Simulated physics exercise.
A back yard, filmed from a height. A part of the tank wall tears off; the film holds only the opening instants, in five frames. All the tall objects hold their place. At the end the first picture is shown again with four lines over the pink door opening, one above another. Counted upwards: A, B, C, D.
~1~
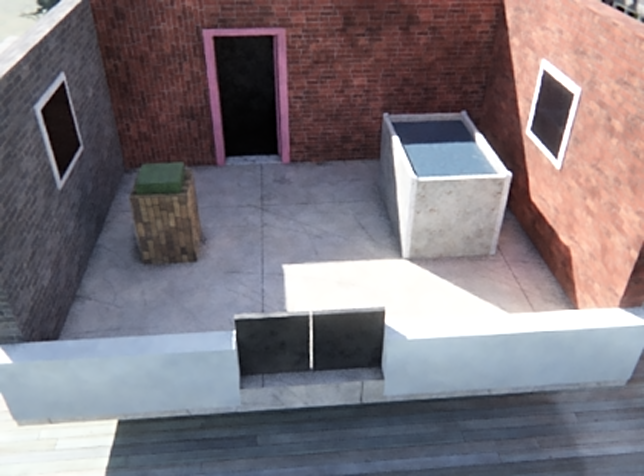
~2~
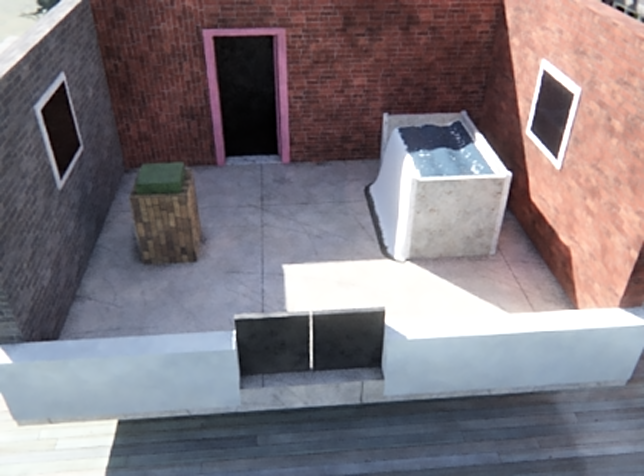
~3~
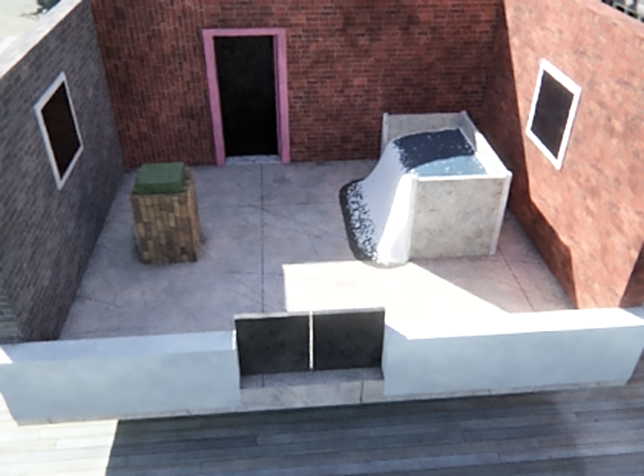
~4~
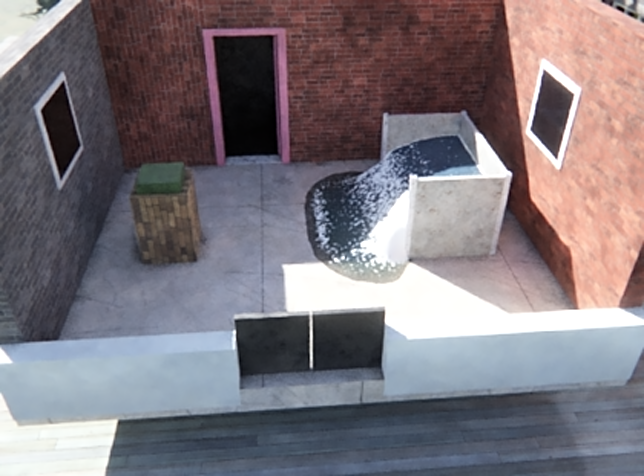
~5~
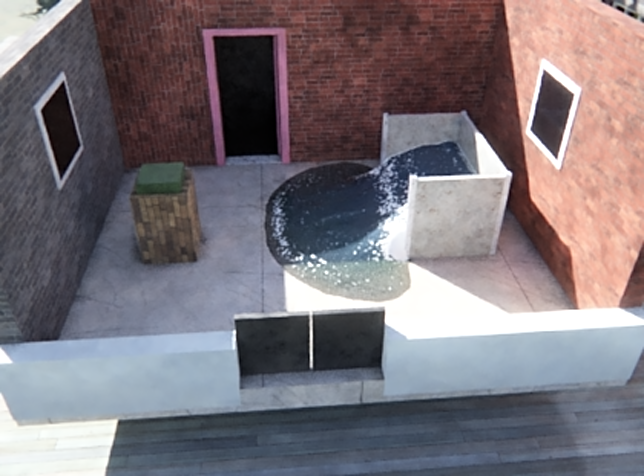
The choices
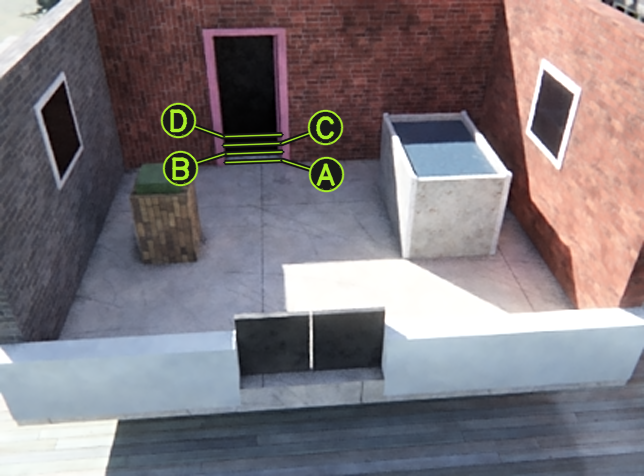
Water pouring out of the open left side of a pale tank and spreading in a dark pool across a walled yard.
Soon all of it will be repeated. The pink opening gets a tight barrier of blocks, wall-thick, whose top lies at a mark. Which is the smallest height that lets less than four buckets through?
B is the one.
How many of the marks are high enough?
Three.
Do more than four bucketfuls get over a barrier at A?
Yes, that goes wrong.
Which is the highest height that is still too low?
Height A.
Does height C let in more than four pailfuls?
No, that is safe.
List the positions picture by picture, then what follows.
Water in the tank at rest, its middle at (440, 149); foot of the pink doorway at (254, 164); shut gate at (311, 322).
Water covers 2 % of the ground and shows as far out as (397, 256).
Water covers 6 % of the ground and shows as far out as (385, 264).
Water covers 11 % of the ground and shows as far out as (341, 269).
Water covers 20 % of the ground and shows as far out as (329, 289).
On the marked copy, A at (254, 161); B at (253, 153); C at (252, 144); D at (252, 135); from the bottom up A, B, C, D.
If A is chosen, about 11 bucketfuls get in.
If B is chosen, a splash gets over, under a bucket.
If C is chosen, nothing gets over.
If D is chosen, nothing gets over.
